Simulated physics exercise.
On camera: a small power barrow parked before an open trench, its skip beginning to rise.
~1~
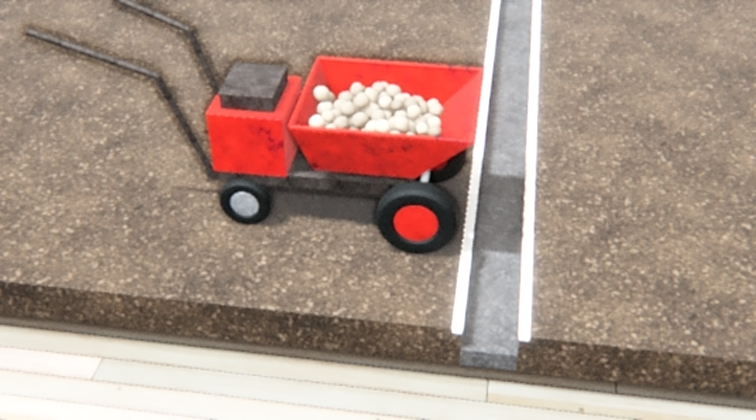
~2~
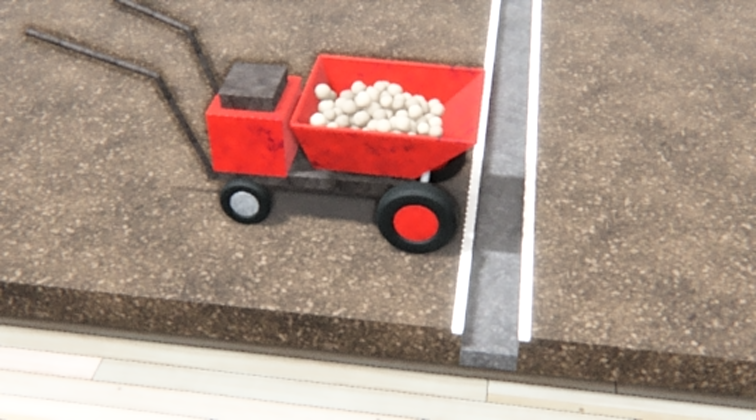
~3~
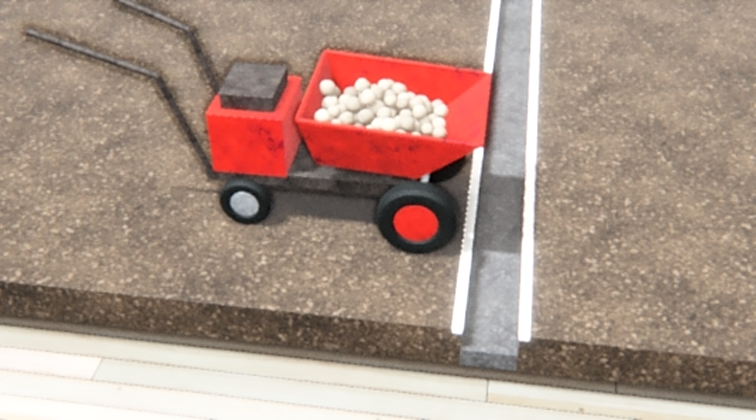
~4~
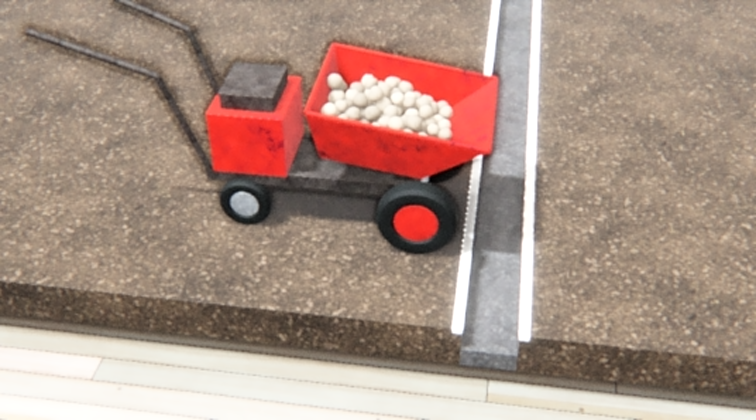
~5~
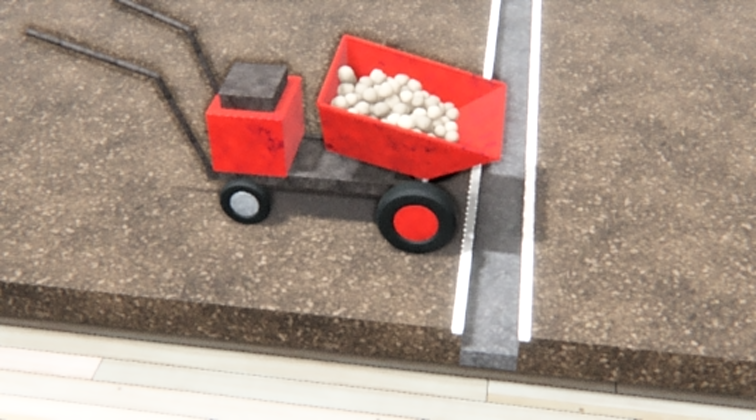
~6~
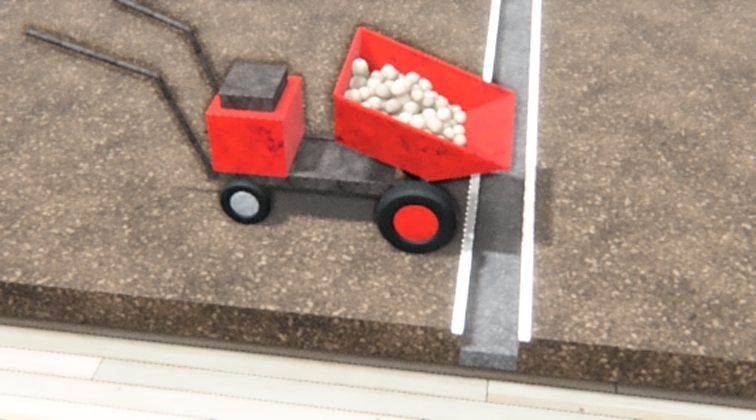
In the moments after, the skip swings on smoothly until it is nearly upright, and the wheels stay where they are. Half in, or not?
The trench ends with less than half of it.
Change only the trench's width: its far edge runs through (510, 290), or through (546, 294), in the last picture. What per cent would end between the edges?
About 0 and 20 per cent.
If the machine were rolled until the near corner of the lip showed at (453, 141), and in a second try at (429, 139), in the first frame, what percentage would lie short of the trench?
Roughly 0 per cent, and 0 per cent.
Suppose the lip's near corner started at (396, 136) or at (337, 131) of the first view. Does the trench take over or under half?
First most of it, then less than half.
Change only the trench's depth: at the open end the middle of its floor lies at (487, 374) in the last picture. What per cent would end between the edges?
About 0 per cent.
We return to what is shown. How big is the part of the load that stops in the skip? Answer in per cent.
Near 30 %.
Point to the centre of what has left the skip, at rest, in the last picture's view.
Around (582, 216).
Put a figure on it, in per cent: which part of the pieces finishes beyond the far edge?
It comes to 70 per cent or so.
Shortly afterwards, skip tipped steeply; the whole lot in the skip.
Next, skip tipped right over; near half in the skip; near half beyond it.
Some moments later, skip tipped right over; near a third in the skip; near two thirds beyond it.
In the end, skip tipped right over; near a third in the skip; none at all in or heaped over the trench; near two thirds beyond it.
